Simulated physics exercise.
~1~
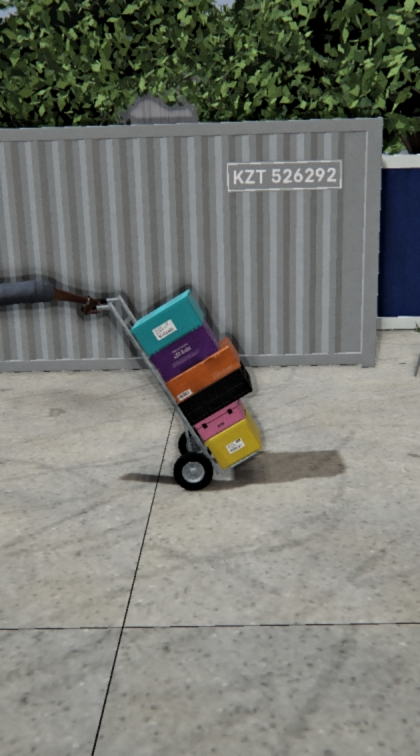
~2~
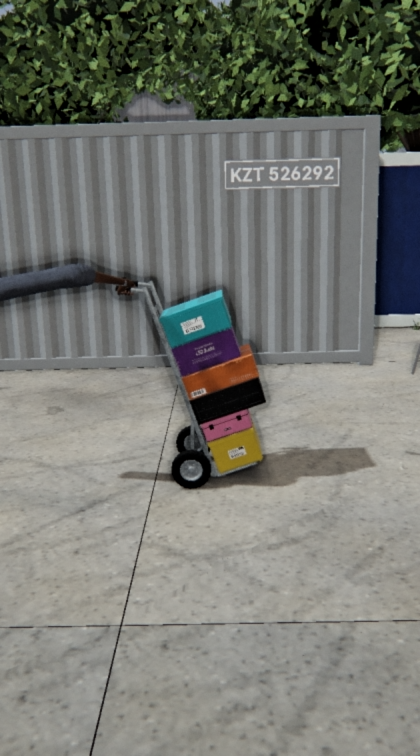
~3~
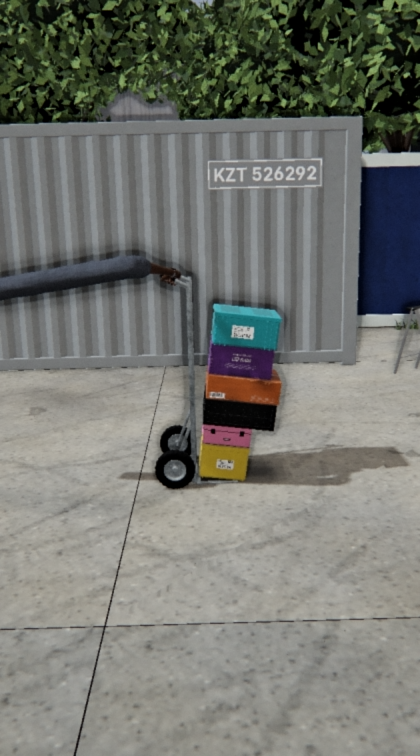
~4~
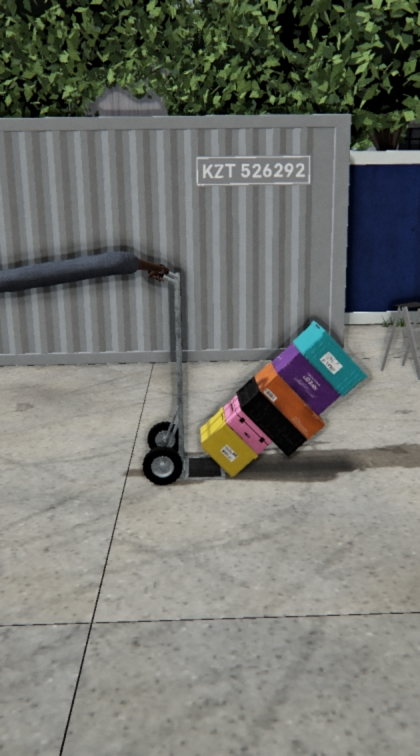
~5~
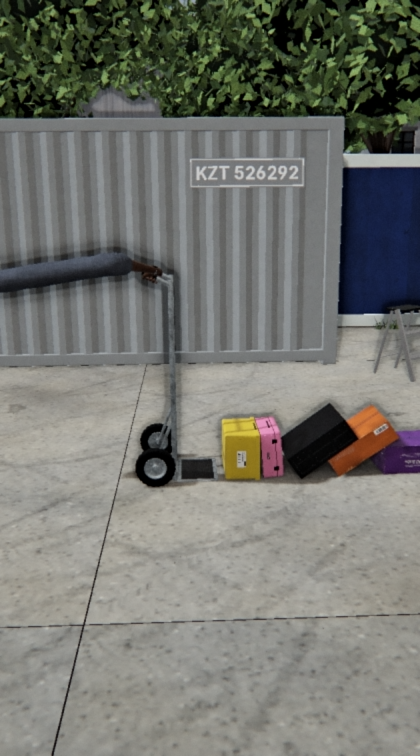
An arm swung a leaning hand truck upright beside a grey container, and its stack of six colourful boxes kept tipping forward to the right, toppling off and ending strewn in a row on the ground, the yellow one on its side nearest the truck.
